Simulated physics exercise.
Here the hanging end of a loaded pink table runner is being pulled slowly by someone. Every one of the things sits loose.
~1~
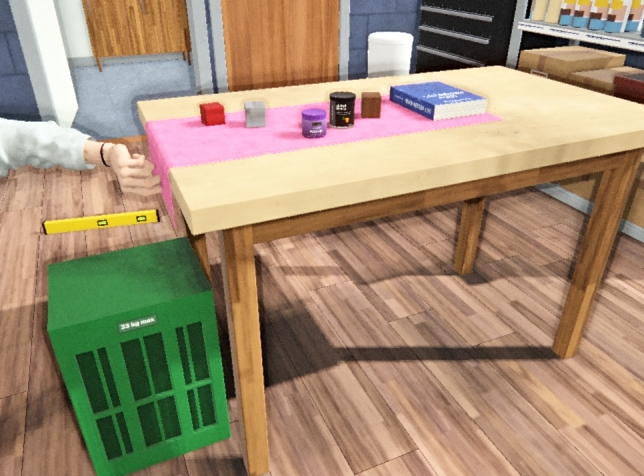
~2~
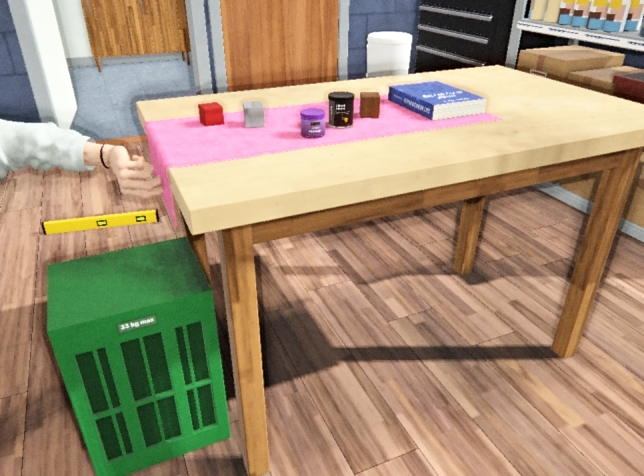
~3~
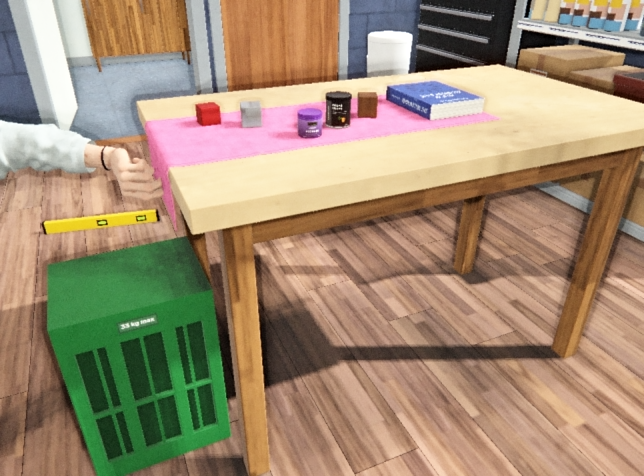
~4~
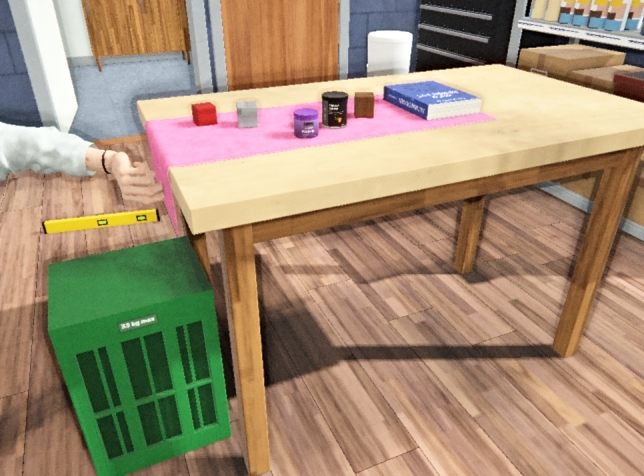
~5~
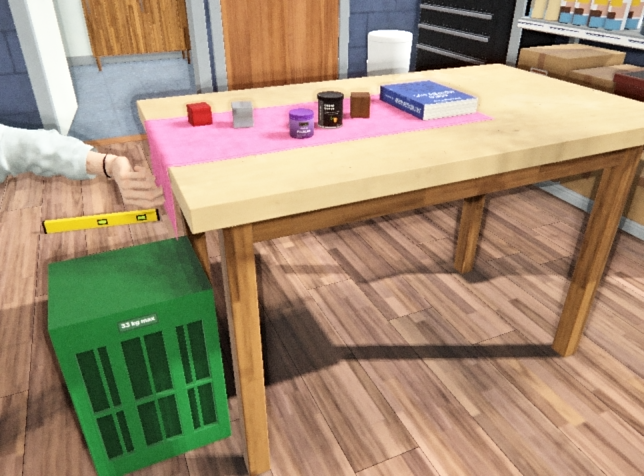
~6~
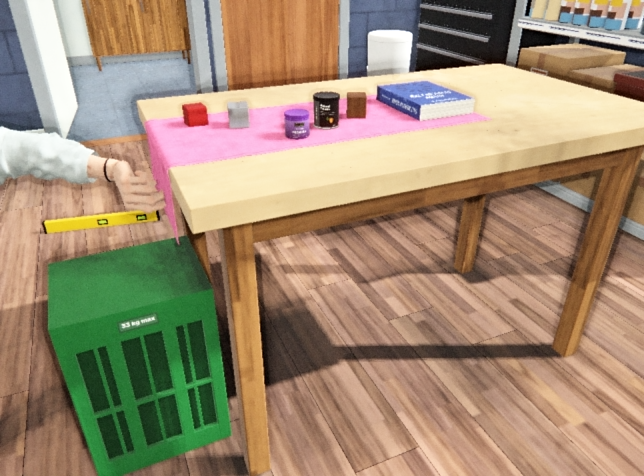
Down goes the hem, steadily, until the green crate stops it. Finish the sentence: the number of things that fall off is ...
... one.
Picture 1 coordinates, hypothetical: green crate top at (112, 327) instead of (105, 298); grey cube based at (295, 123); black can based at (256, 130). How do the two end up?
Outcome for the grey cube: It stays. Outcome for the black can: It is lost.
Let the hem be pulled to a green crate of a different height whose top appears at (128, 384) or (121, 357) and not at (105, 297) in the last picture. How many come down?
We'd see 4, then 3.
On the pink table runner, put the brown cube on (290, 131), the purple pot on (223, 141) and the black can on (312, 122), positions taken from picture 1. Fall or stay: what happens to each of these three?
Brown cube: Still on; purple pot: Off; black can: Still on.
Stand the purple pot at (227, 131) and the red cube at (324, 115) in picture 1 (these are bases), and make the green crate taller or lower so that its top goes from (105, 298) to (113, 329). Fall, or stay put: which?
Well, the purple pot is dislodged, and the red cube is safe.
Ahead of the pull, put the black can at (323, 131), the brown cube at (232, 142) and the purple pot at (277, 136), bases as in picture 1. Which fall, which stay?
In the end the black can is still on top, the brown cube is no longer on top, and the purple pot is still on top.
Soon after, hem near (172, 250); all still up.
After that, hem on the crate; red cube gone.
In the end, hem on the crate; red cube gone. The workbench loses one.
